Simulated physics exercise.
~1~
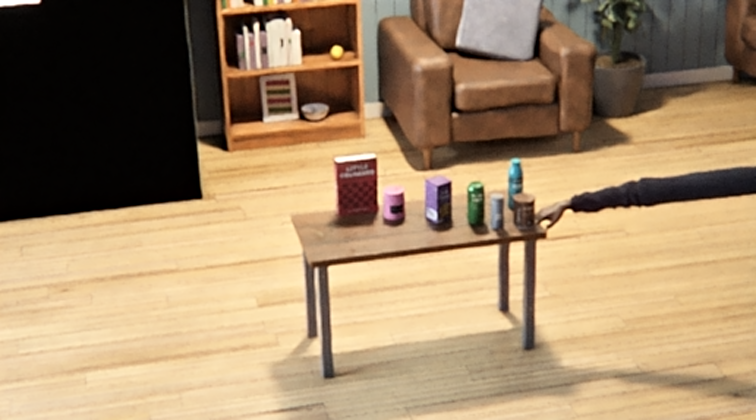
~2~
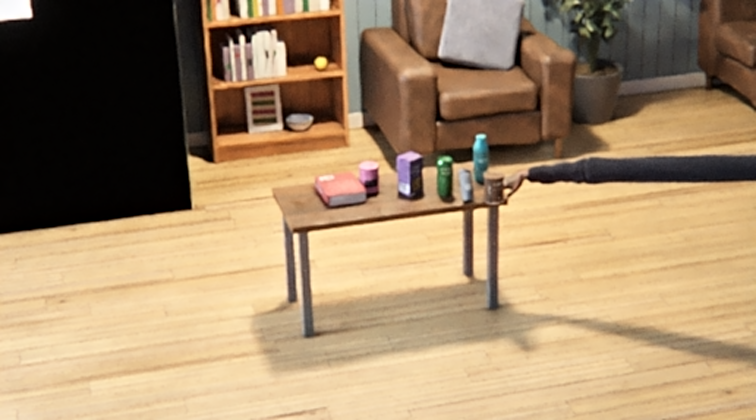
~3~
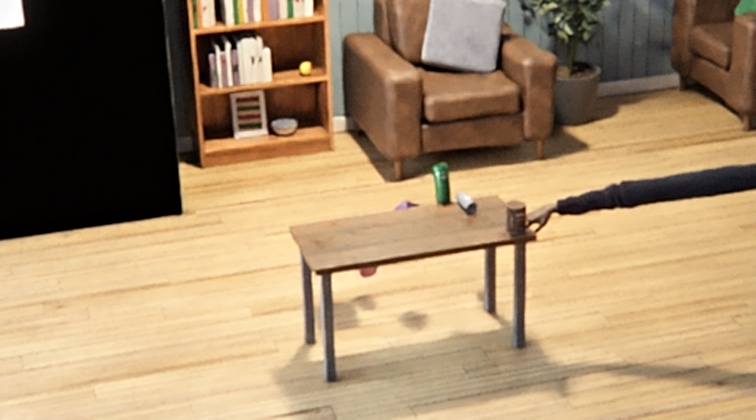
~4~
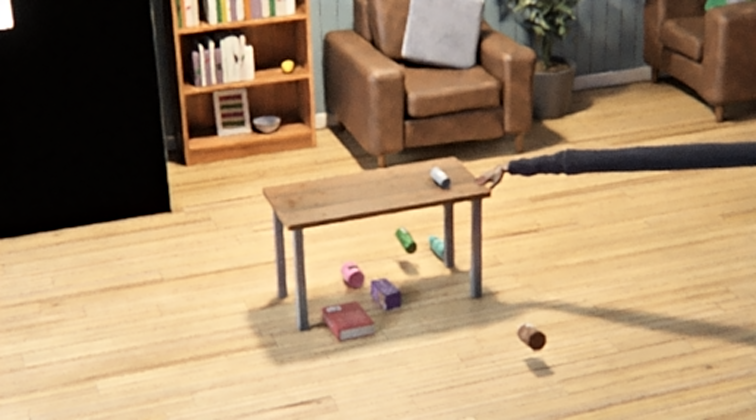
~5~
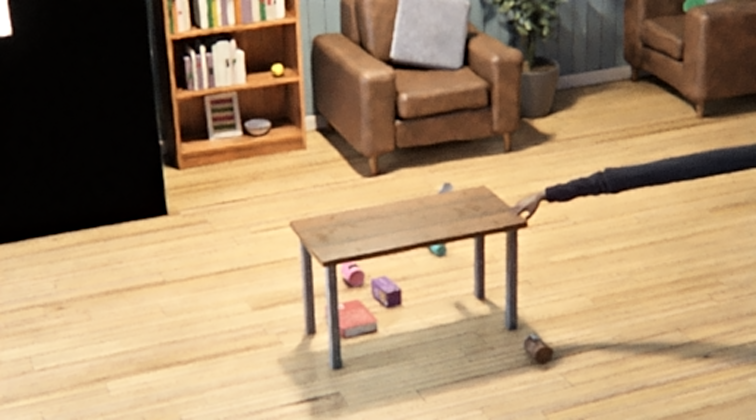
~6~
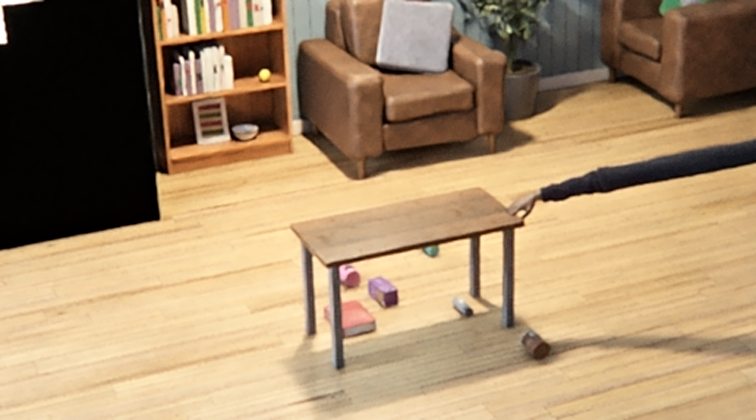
A small wooden table, jerked back and forth by a hand at its right end, lost everything standing on it, with the red book, jar, cartons and cans tumbling to the floor before the little grey shaker finally dropped too, leaving the top bare.
